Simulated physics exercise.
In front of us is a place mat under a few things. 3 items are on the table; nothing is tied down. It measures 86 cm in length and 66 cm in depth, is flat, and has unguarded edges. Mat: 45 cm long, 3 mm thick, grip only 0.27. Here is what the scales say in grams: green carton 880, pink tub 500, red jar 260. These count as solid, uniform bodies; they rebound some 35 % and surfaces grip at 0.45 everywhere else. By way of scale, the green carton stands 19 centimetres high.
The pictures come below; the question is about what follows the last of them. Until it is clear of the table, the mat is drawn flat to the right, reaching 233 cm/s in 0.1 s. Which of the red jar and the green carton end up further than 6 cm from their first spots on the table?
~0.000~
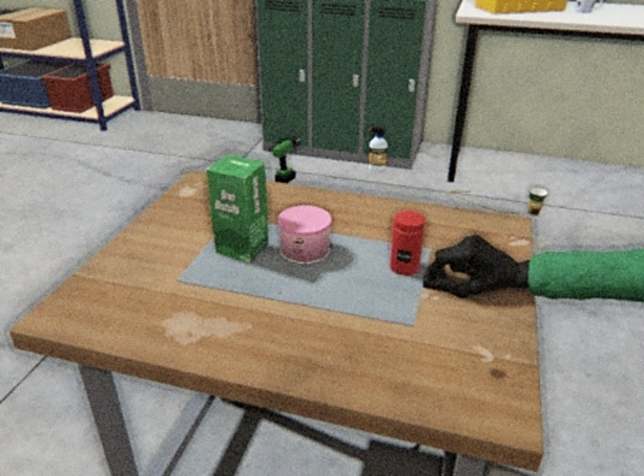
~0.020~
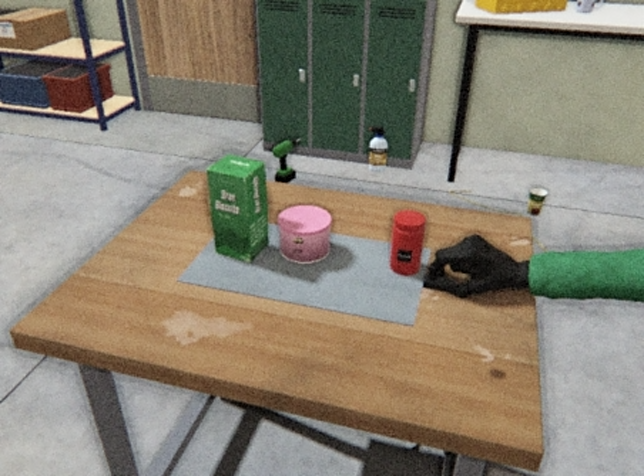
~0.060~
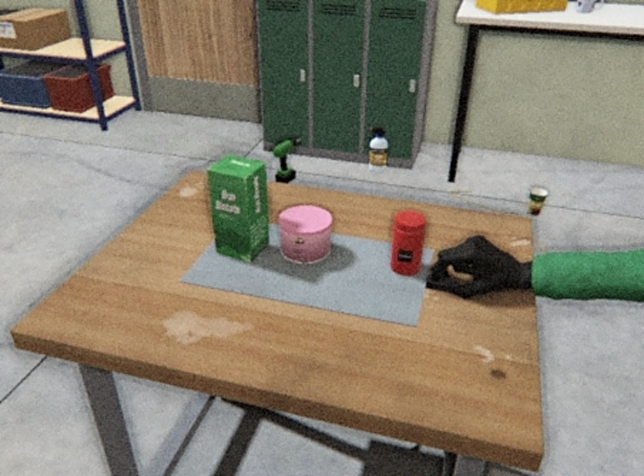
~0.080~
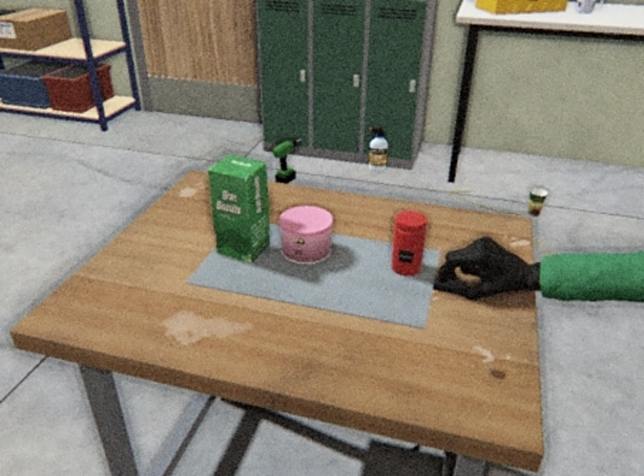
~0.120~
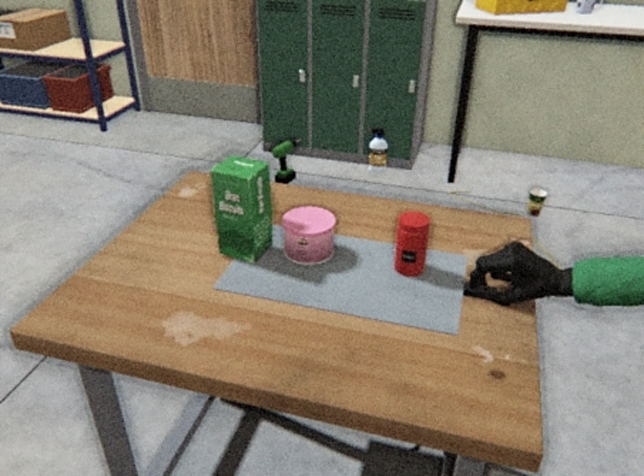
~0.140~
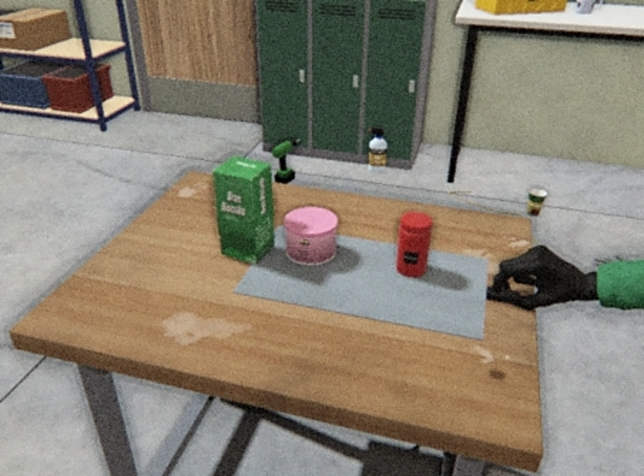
Red jar: Ends further off. Green carton: Stays within that.
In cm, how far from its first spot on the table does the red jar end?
Start to finish, roughly 21 cm.
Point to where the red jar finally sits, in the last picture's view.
It stops at about (519, 274).
After 0.24 s, mat pulled 35 cm; red jar slid 5 cm near (435, 248); green carton leaning 3° near (253, 213); pink tub slid 5 cm.
After 0.34 s, mat pulled 58 cm; red jar slid 12 cm near (469, 255); green carton slid 2 cm near (251, 212); pink tub slid 6 cm.
After 0.44 s, mat pulled 82 cm; red jar leaning 32° near (490, 255); green carton slid 3 cm near (251, 212); pink tub slid 6 cm.
After 0.54 s, mat pulled 97 cm; red jar leaning 70° near (510, 266); green carton slid 3 cm near (251, 212); pink tub slid 6 cm.
At rest (1.0 s), tipped over on the table, red jar; not toppled but over 6 cm from the start, pink tub; green carton in place, give or take 6 cm. Seen from the same camera at the end, red jar near (519, 274), green carton near (251, 212).
